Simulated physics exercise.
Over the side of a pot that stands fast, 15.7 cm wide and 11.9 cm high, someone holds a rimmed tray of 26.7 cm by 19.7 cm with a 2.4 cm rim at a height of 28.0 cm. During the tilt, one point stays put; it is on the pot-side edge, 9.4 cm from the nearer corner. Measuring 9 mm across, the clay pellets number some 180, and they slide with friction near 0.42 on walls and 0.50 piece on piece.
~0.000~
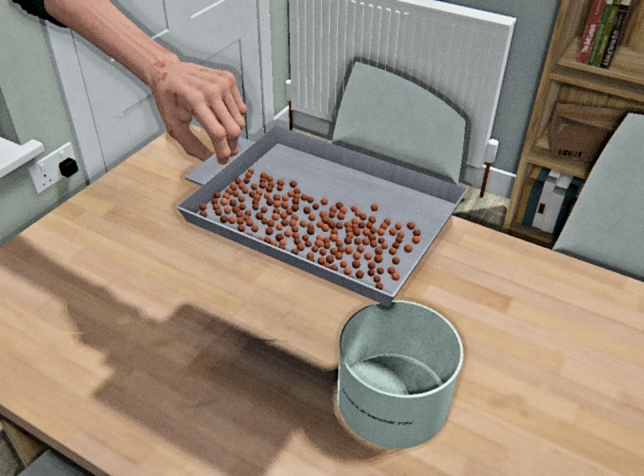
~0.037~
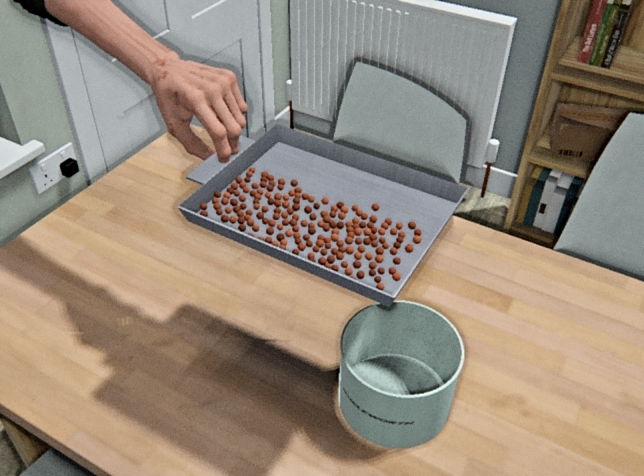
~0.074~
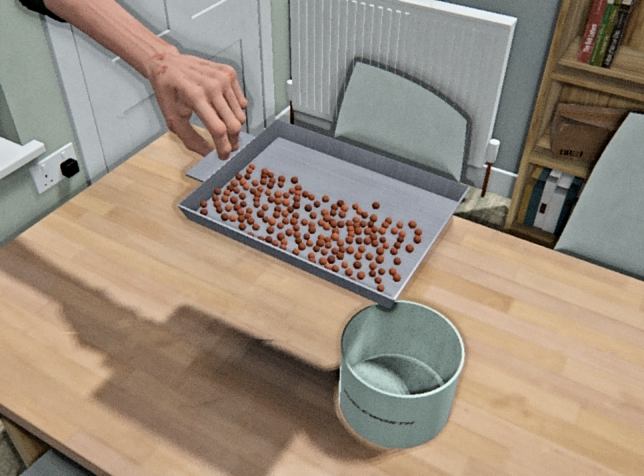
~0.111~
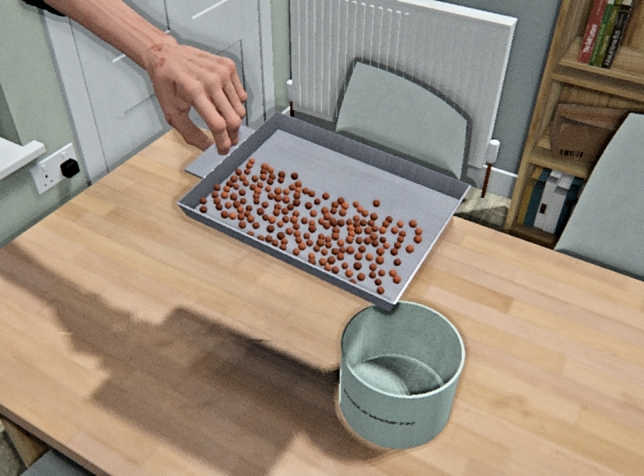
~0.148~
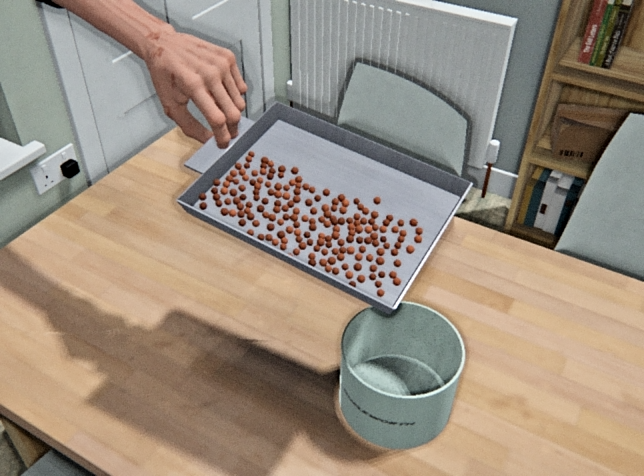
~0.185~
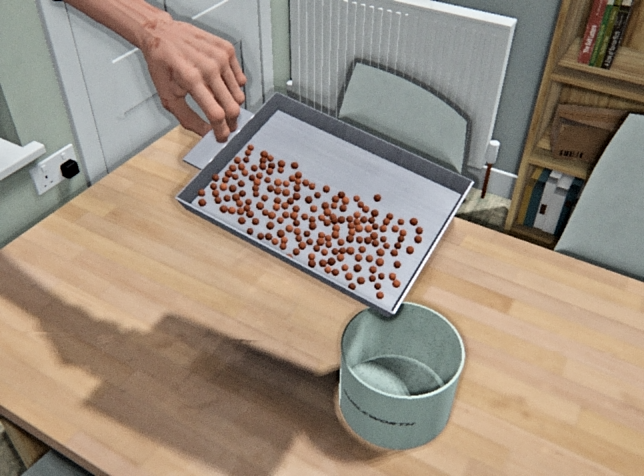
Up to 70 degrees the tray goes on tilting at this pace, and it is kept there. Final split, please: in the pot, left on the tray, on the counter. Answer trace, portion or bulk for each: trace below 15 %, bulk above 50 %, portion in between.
Pot: Trace. Tray: Bulk. Counter: Trace.
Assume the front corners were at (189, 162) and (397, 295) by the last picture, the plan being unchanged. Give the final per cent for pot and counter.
You'd end with pot at 0 and counter at 35.
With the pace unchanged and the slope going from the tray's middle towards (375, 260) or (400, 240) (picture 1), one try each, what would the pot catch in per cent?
Some 0 and 5 per cent.
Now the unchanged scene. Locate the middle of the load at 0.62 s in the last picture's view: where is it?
I'd put it close to (327, 254).
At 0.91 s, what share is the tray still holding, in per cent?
About 100 per cent.
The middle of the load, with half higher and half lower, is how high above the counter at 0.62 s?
The halfway mark sits at about 30 cm.
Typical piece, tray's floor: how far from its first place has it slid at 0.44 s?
Around 4 centimetres.
Then, at 0.44 s, tilt 42 degrees; the tray holds 100 %, the pot 0 %.
Then, at 0.62 s, tilt 61 degrees; the tray holds 100 %, the pot 0 %.
After 0.91 s, tilt 70 degrees; the tray holds 100 %, the pot 0 %.
In the end, at 1.9 s, pot 0 %, tray 95 %, counter 5 %.
